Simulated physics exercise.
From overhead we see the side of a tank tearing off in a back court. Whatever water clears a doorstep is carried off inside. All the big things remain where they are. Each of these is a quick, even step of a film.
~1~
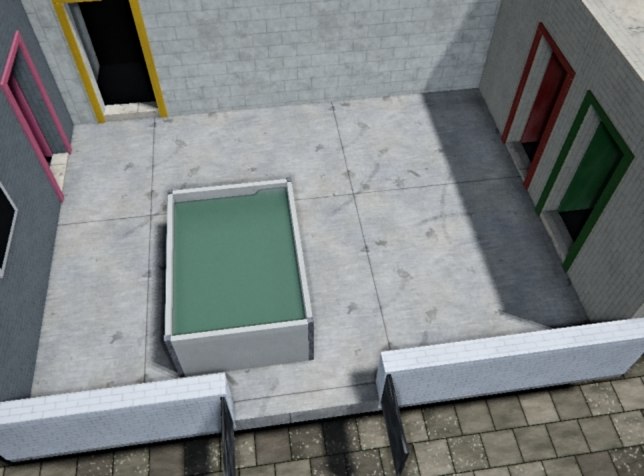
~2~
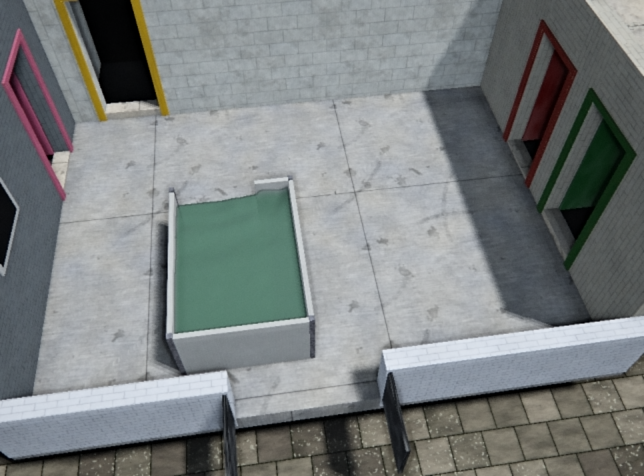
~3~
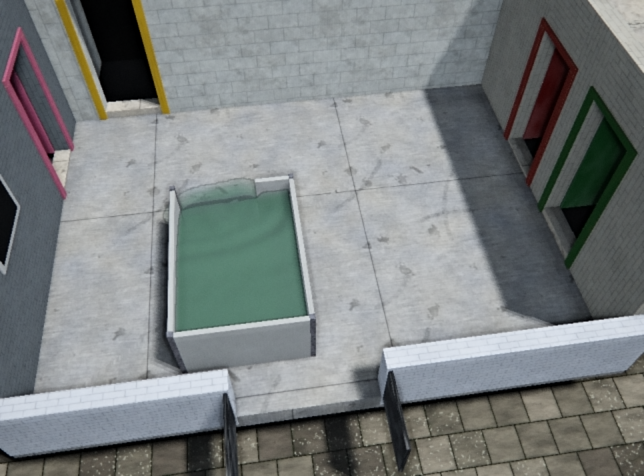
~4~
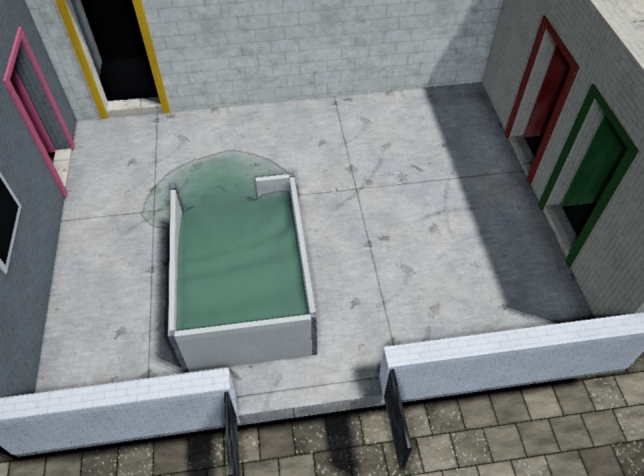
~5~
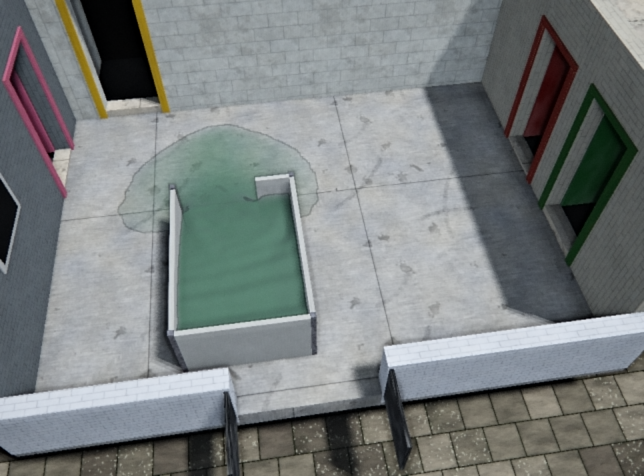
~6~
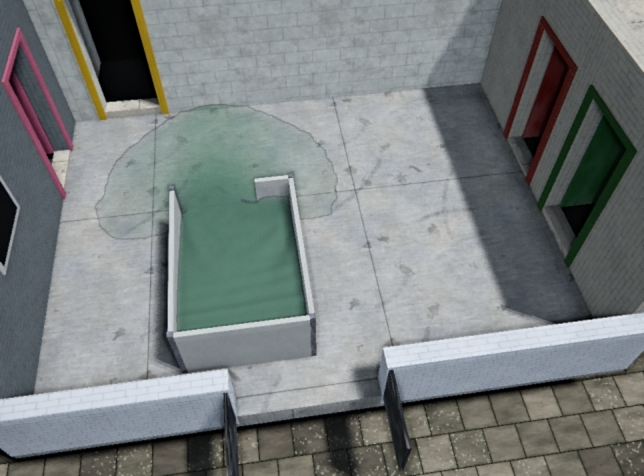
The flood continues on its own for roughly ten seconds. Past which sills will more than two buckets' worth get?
The yellow door lets more than two buckets past; the pink door lets more than two buckets past; the green door keeps it to two buckets or less; the red door lets more than two buckets past.
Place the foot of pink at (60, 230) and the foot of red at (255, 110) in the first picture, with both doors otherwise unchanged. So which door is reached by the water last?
It's the green door.
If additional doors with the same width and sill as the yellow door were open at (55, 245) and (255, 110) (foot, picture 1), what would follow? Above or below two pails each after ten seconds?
Note, in sequence - door one ends up lower; door two ends up higher.
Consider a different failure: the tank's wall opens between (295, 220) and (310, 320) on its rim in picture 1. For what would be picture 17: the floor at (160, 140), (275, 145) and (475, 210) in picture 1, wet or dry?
So: Spared, then spared, then wetted.
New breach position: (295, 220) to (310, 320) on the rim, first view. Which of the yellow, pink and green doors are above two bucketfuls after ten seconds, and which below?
In that case the yellow one stays within bounds, the pink one breaks the limit and the green one breaks the limit.
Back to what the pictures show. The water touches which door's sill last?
I'd go with the one in green.
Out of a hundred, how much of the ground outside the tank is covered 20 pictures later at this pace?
Estimate: Near 55 %.
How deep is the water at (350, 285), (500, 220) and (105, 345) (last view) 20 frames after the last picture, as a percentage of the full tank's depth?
First spot roughly 0 %, second 0 %, third 0 %.
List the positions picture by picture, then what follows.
The first picture shows the tank at (235, 255) is whole and still.
In the second picture, water pours out on the tank's far side and has run to a hidden place.
In the third picture, the front is at a hidden place, out from the gap on the tank's far side.
In the fourth picture, water pours out on the tank's far side and has run to (238, 154).
In the fifth picture, the front is at (232, 129), out from the gap on the tank's far side.
In the sixth picture, water pours out on the tank's far side and has run to (190, 112).
A moment on, water covers 30 % of the floor; the yellow door under two buckets in, the pink door wet at the sill, nothing in, the green door not reached, the red door not reached.
Next, water covers 35 % of the floor; the yellow door over two buckets in, the pink door over two buckets in, the green door not reached, the red door not reached.
Then, water covers 55 % of the floor; the yellow door far over two buckets in, the pink door far over two buckets in, the green door not reached, the red door under two buckets in.
Later, water covers 80 % of the floor; the yellow door far over two buckets in, the pink door far over two buckets in, the green door wet at the sill, nothing in, the red door over two buckets in.
In the end, water covers 95 % of the floor; the yellow door far over two buckets in, the pink door far over two buckets in, the green door wet at the sill, nothing in, the red door over two buckets in.
